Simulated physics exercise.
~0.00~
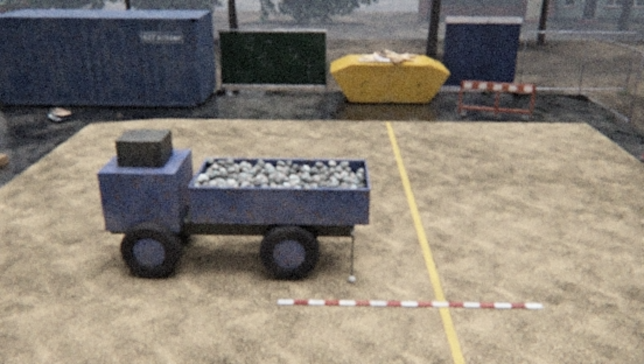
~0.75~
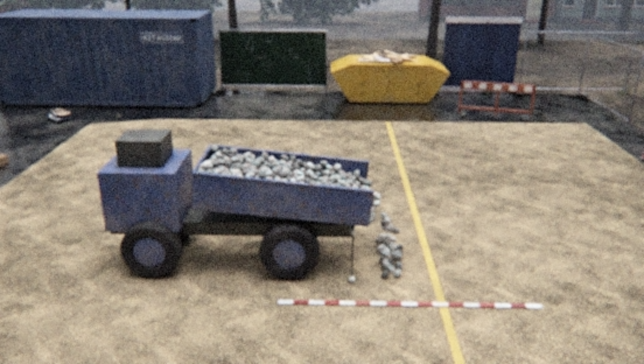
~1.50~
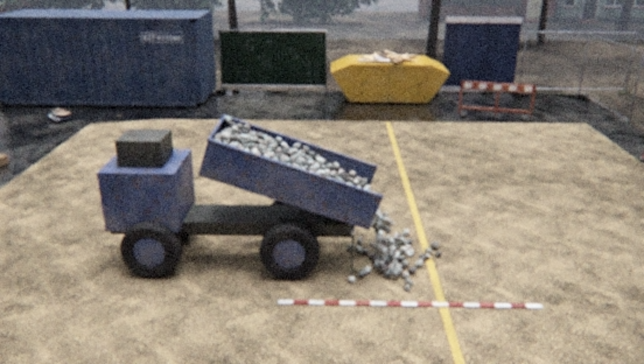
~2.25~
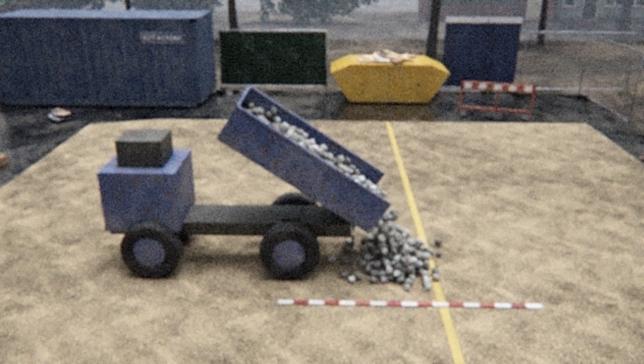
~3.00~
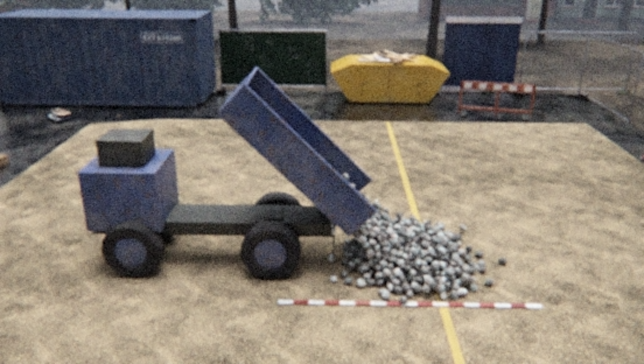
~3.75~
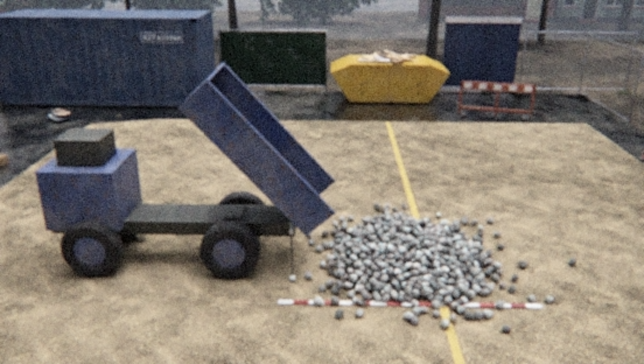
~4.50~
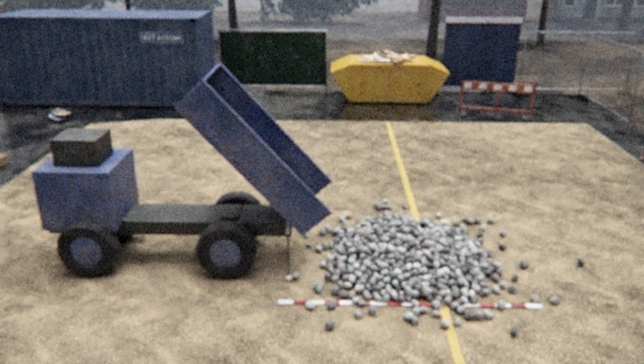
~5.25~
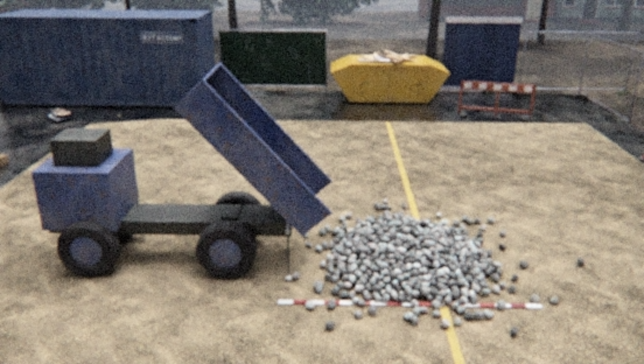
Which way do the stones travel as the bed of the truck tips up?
The stones travel to the right, sliding out of the back of the bed and spreading over the ground.
We see a blue truck on sandy ground raise its bed and tip grey stones out of the back, rolling left as the bed empties. The stones end in a wide pile across a yellow line, with the larger part left of it, and the bed stays raised.
